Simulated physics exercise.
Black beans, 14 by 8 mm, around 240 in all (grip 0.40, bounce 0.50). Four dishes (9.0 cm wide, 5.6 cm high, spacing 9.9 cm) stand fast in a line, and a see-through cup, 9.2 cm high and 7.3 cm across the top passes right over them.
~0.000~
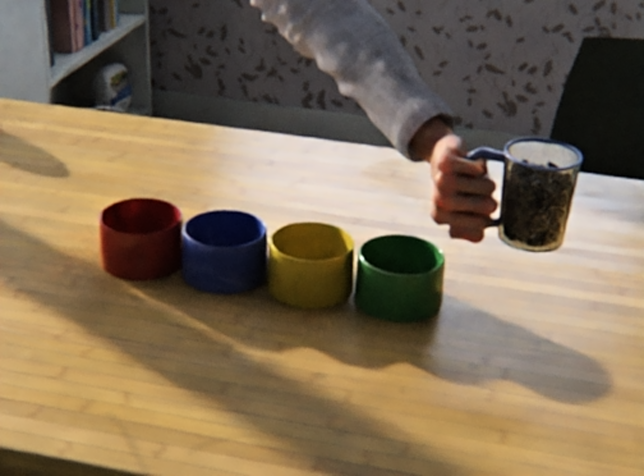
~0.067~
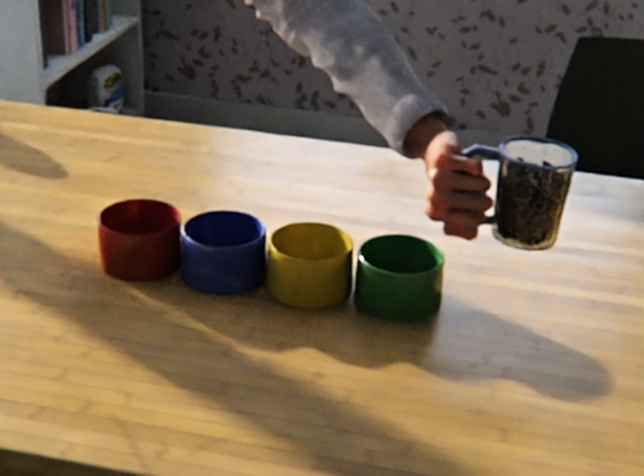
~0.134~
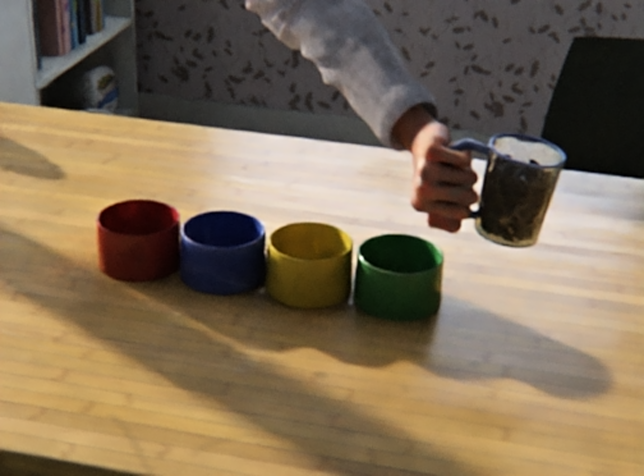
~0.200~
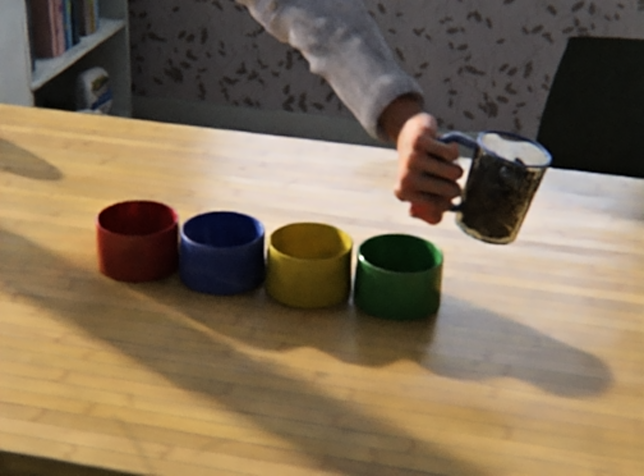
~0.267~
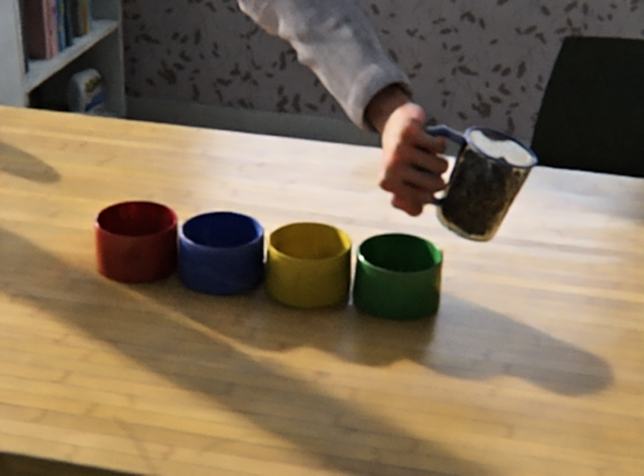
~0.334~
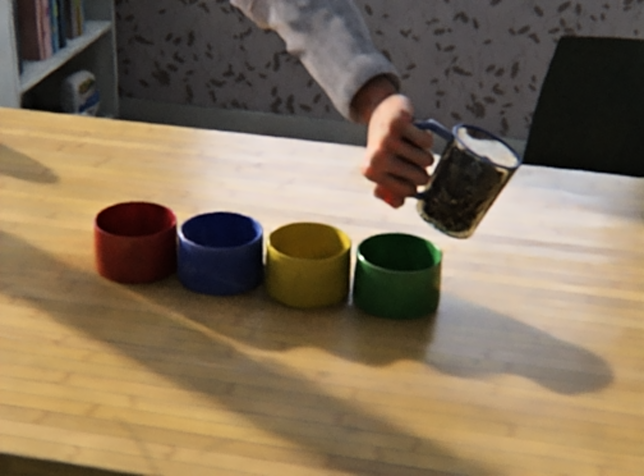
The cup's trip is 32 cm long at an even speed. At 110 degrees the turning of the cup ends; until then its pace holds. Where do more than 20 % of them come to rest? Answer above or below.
Red dish: Below; blue dish: Below; green dish: Below; yellow dish: Above; on the counter: Below.
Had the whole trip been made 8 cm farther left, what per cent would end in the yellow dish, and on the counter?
Then: Yellow 0; counter 0.
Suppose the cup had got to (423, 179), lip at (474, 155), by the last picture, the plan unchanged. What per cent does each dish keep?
Red 0; blue 0; green 0; yellow 100.
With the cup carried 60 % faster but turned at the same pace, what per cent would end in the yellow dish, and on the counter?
Then: Yellow 100, counter 0.
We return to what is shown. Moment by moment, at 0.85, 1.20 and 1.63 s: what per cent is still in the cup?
In turn: 100, 95, 60.
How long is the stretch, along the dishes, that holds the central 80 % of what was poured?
Some 5 cm.
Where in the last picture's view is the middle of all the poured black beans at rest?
At about (303, 264).
After 0.85 s, tilt 64 degrees; cup holds 100 %.
After 1.20 s, tilt 92 degrees; cup holds 95 %, yellow 5 %.
After 1.63 s, tilt 110 degrees; cup holds 60 %, yellow 35 %.
By 2.8 s all is still; red 0 %, blue 0 %, green 0 %, yellow 95 %, counter 5 %.
